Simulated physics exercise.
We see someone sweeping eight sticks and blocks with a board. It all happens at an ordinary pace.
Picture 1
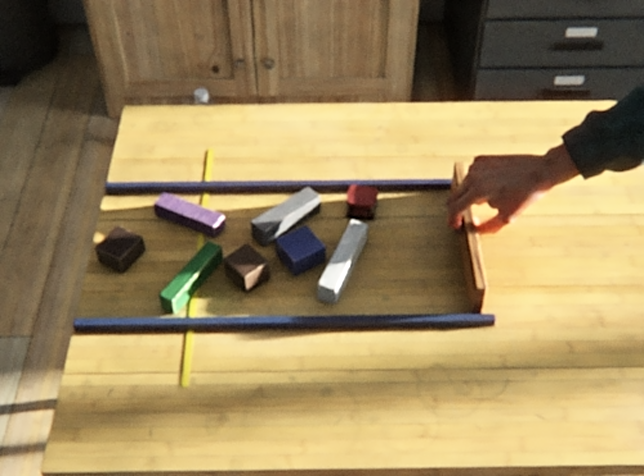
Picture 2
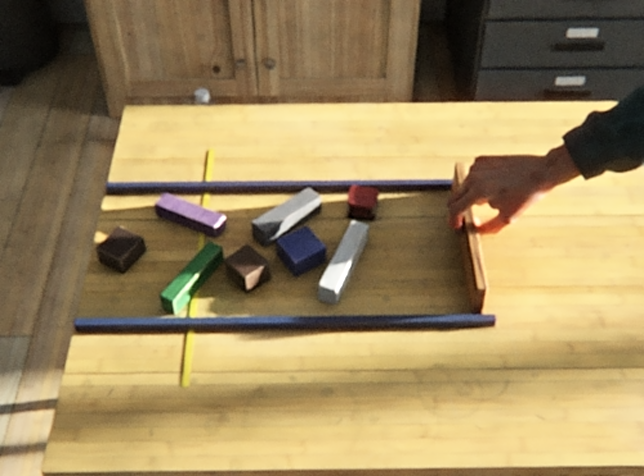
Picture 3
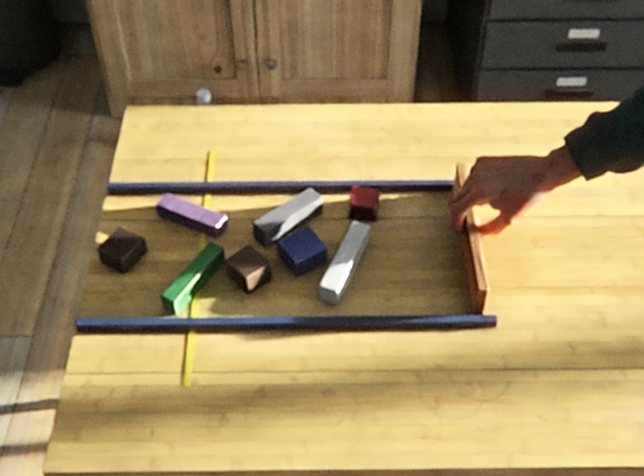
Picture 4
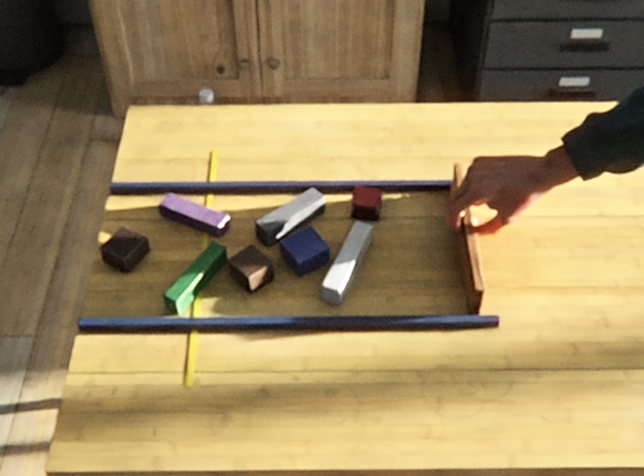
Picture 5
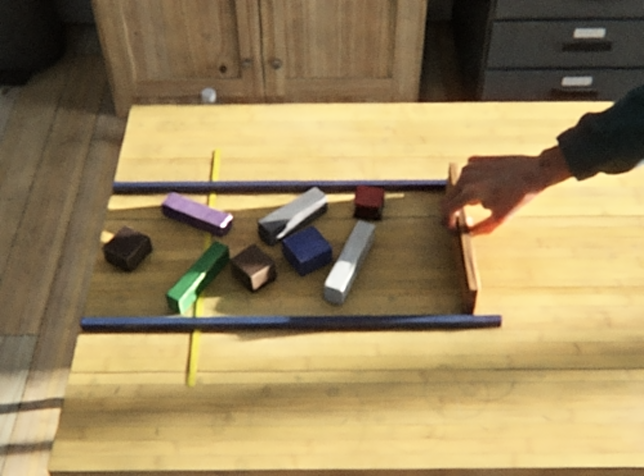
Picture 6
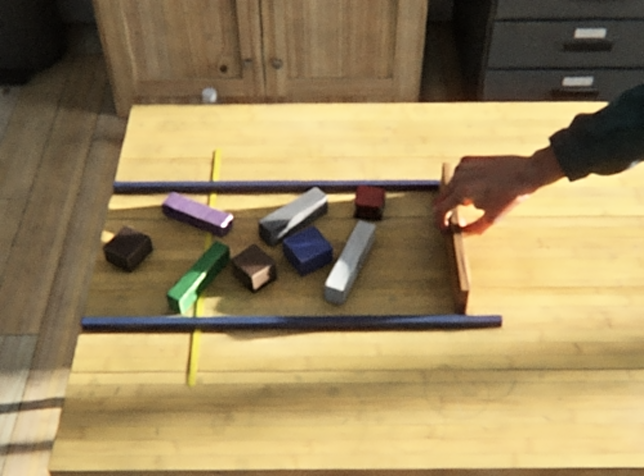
A hand holding an upright wooden board stays nearly still at the right end of two blue rails on a table, with coloured sticks and blocks lying between them. Then the hand slides the board slightly left, while the pieces, some near a yellow strip, stay where they are on the tabletop.
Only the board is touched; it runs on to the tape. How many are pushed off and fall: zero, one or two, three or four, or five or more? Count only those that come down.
Here the number that fall off is zero.
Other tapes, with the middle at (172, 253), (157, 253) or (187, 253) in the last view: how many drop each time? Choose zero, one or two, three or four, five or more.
The falls would be one or two; either three or four; 1 or 2.
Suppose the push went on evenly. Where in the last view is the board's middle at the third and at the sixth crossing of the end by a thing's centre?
Near (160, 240) and (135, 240).
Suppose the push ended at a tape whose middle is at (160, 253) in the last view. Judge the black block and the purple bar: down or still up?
The black block is lost, the purple bar goes over.
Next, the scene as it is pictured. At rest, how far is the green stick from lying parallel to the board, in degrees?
Roughly 5° out of line.
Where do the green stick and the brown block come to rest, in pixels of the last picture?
About (138, 277), and the other about (165, 278).
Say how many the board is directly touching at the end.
It touches 2.
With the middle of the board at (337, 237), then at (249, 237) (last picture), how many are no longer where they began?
At the one place 4, at the other 7.
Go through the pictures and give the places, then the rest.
The first frame shows black block (120, 249); purple bar (189, 215); green stick (192, 277); board (467, 235); tape (200, 253).
The second frame shows purple bar (190, 215); red case (363, 204).
The third frame shows green stick (194, 277); grey bar (288, 217).
The fourth frame shows black block (125, 249); board (466, 236).
The fifth frame shows purple bar (197, 215); brown block (254, 269).
The sixth frame shows black block (128, 248); purple bar (197, 215); green stick (199, 276); board (453, 236); tape (207, 252).
Soon after, none off yet; black block at rest near (128, 248); purple bar at rest near (197, 215); green stick at rest near (199, 276).
After that, none off yet; black block at rest near (128, 248); purple bar displaced about its own width near (148, 206); green stick displaced a little near (173, 275).
In the end, the number that fall off is zero.
